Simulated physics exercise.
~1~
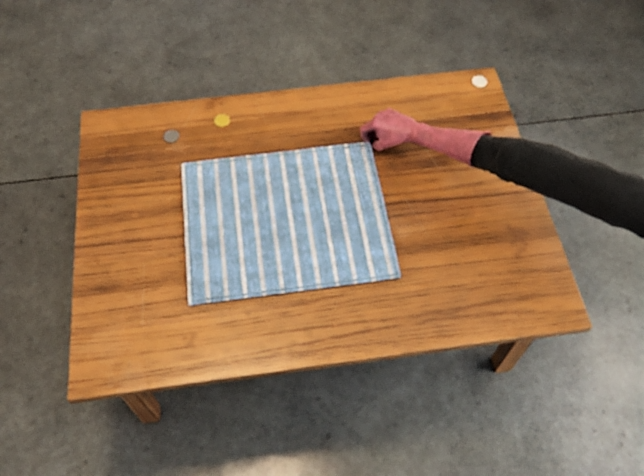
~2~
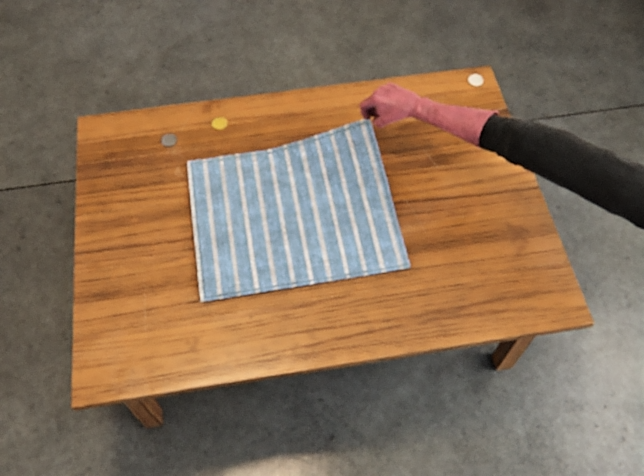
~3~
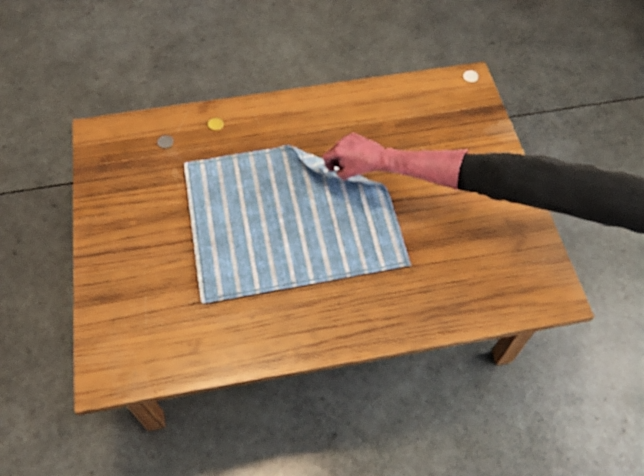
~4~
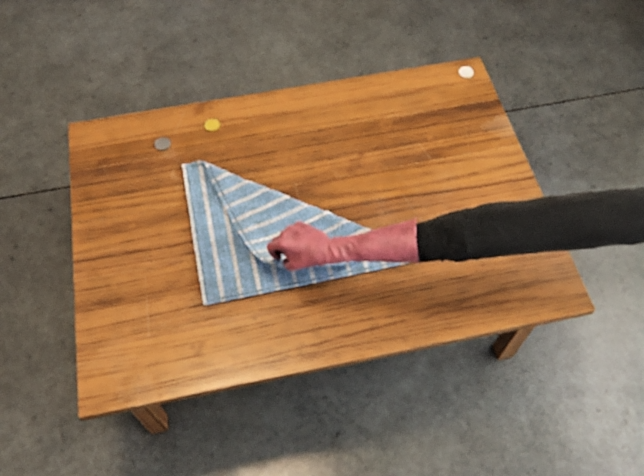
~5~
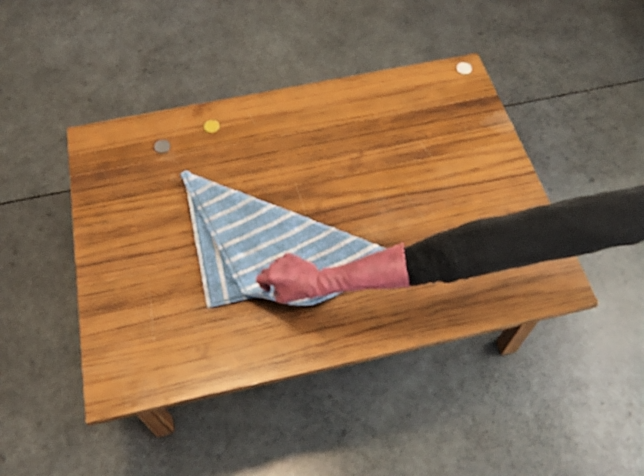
A pink-gloved hand in a dark sleeve reaches from the right over a wooden table on a grey concrete floor, seen from above at an angle. A blue and white striped cloth lies flat in the middle, with a grey disc and a yellow one beyond it to the left and a white one near the far right corner. The hand pinches the cloth's far right corner, lifts it, and draws it left and toward the near side. The cloth folds diagonally into a rough triangle, the hand still resting on it, while all three discs remain uncovered.
